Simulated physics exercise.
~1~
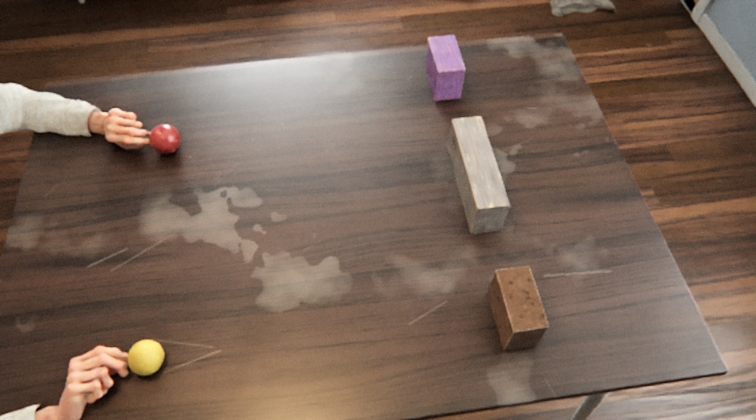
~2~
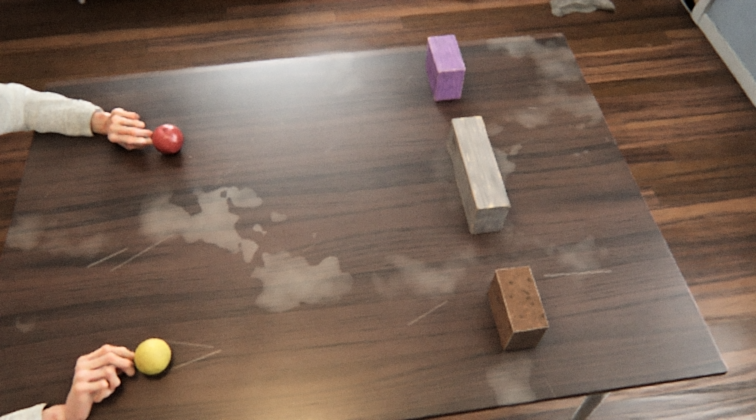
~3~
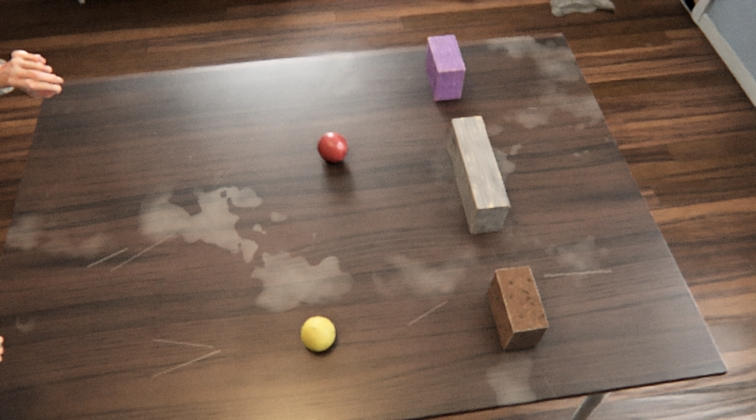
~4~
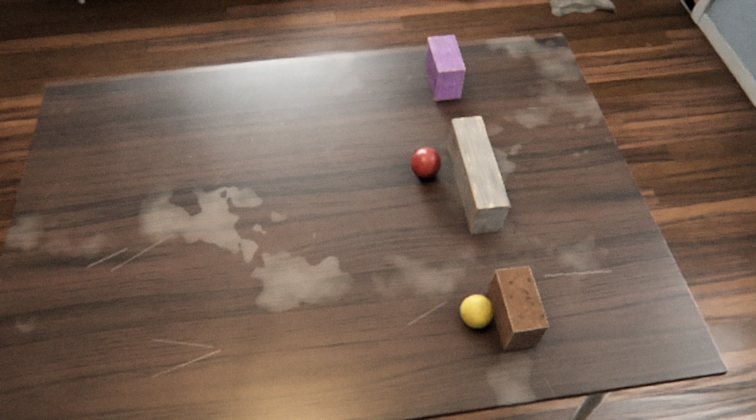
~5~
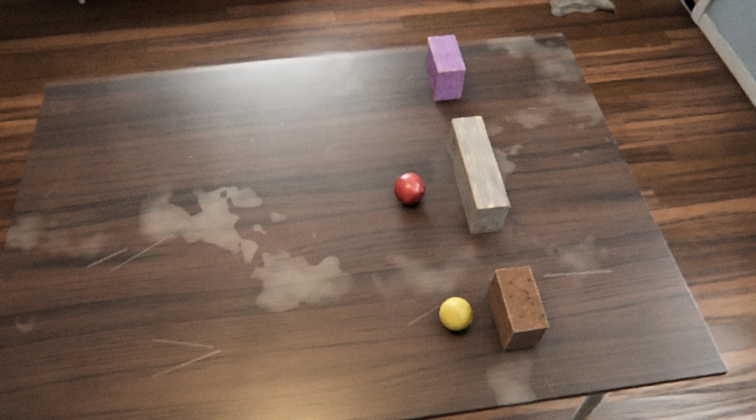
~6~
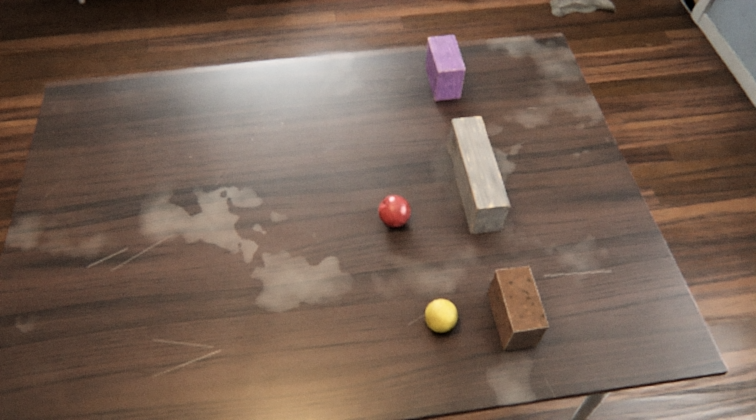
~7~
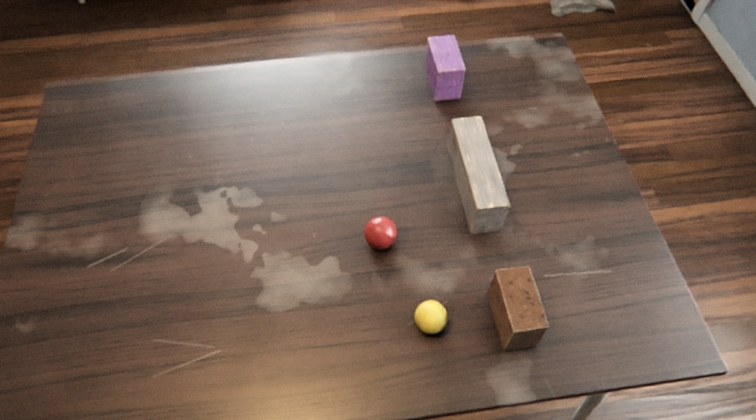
A red apple and a yellow lemon rolled right across a dark table after two hands released them, the apple bouncing off the grey block and the lemon off the brown one, before both drifted back left and ended short of the blocks.
